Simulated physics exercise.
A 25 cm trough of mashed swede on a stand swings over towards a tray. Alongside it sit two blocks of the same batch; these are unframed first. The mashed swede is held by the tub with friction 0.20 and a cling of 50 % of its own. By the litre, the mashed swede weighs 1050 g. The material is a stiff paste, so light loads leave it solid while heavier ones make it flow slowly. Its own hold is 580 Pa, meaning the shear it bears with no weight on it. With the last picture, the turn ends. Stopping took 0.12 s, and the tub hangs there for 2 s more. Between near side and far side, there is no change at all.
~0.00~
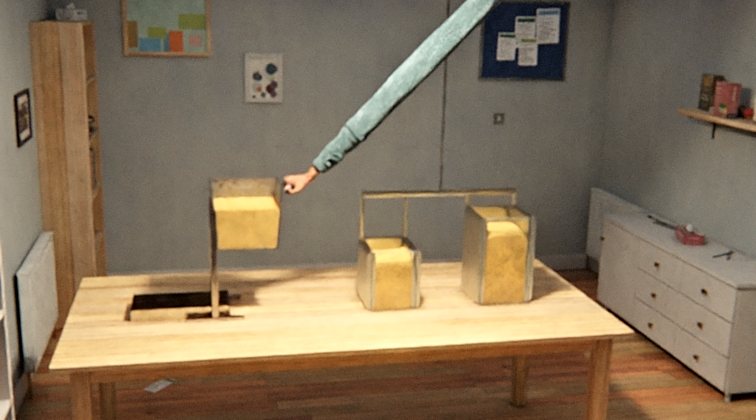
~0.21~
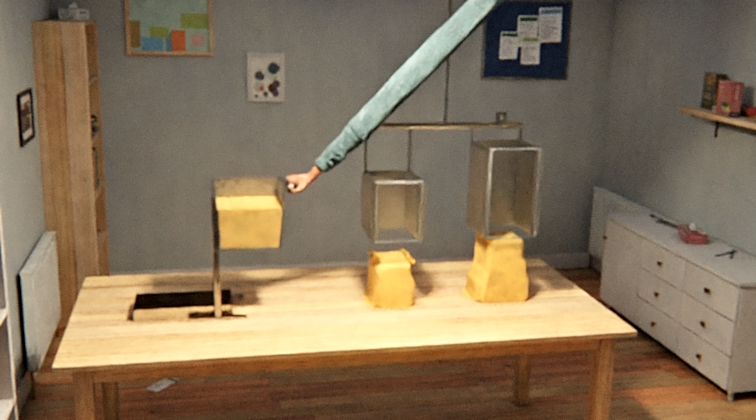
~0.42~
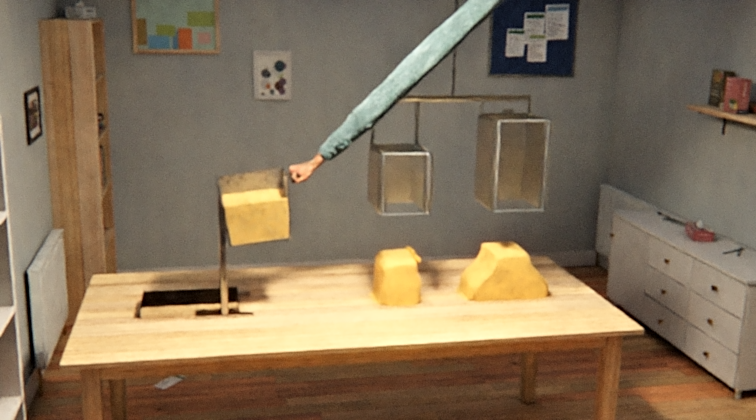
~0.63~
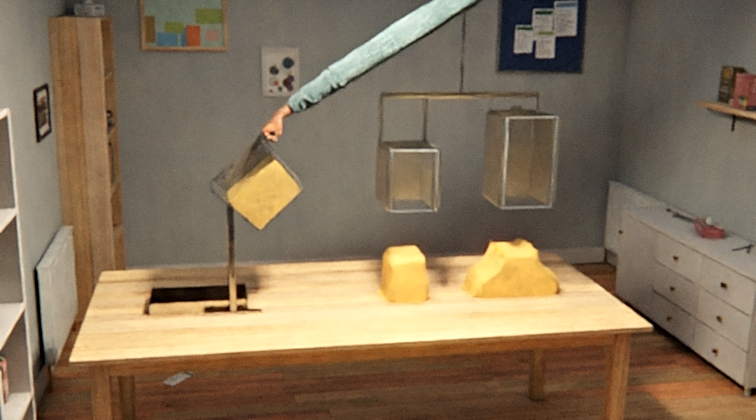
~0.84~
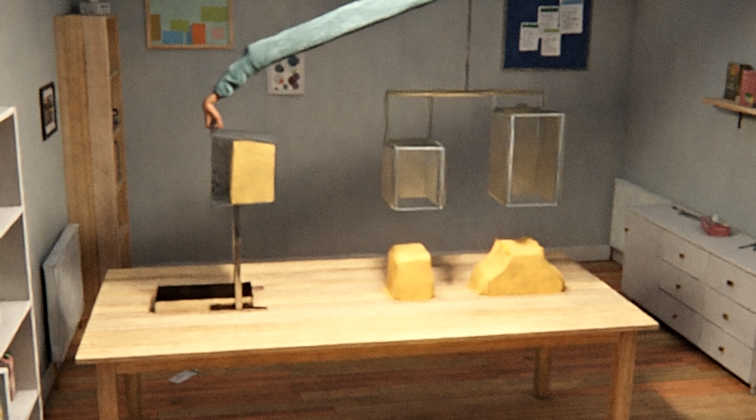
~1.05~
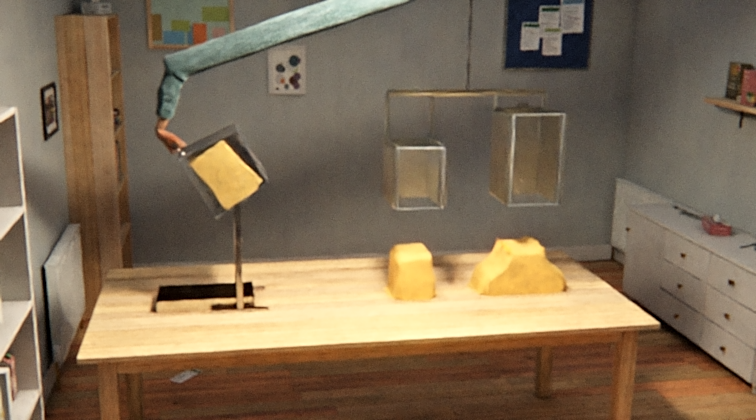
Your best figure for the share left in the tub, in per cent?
I would say about 0 %.
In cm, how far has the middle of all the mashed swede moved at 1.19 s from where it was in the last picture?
Around 14 cm.
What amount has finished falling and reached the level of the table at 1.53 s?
I'd say close to 100 per cent of it.
After 1.19 s, the tub is at 120 degrees and holds 48 %.
After 1.36 s, the tub is at 120 degrees and holds 0 %.
After 1.53 s, the tub is at 120 degrees and holds 0 %.
After 1.70 s, the tub is at 120 degrees and holds 0 %.
After 3.05 s, the tub is at 120 degrees and holds 0 %.
